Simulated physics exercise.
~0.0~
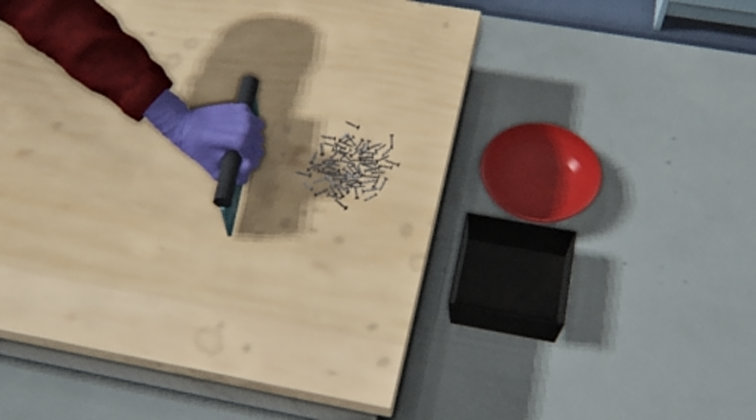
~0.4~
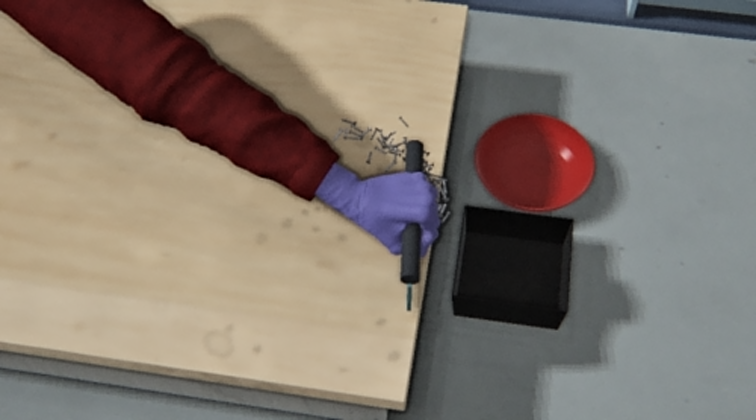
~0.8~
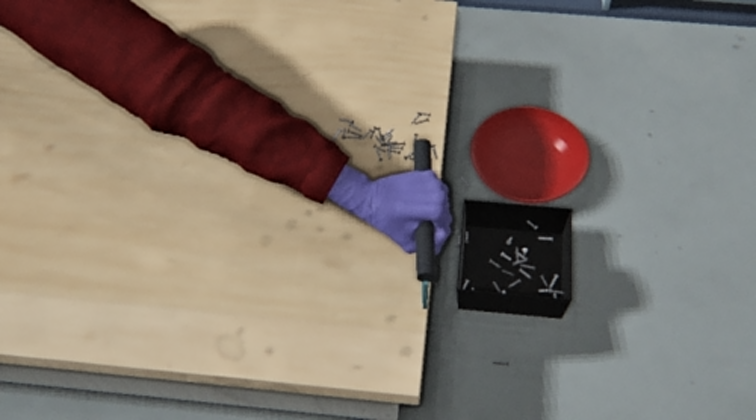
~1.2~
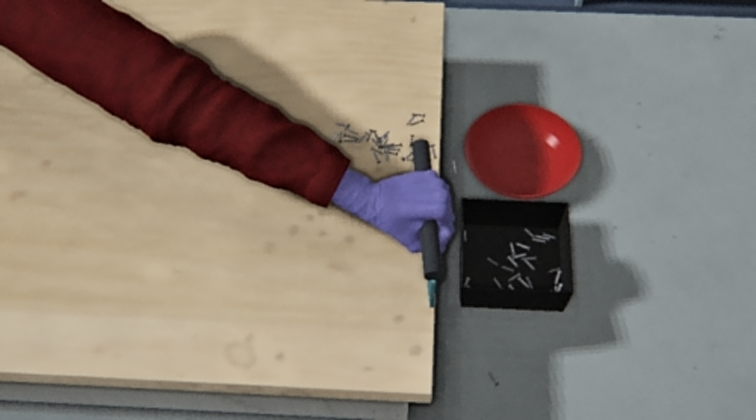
At first, a purple-gloved hand in a dark red sleeve holds a scraper upright on a pale wooden board, to the left of a loose pile of small screws. The hand sweeps the scraper right, pushing many of the screws toward the board's edge, beside a red bowl and a black tin. The scraper stops at the edge, and a cluster of screws drops into the tin. A few others miss it and fall to the grey surface. Finally, the hand rests at the edge, with many screws still on the board and the bowl empty.
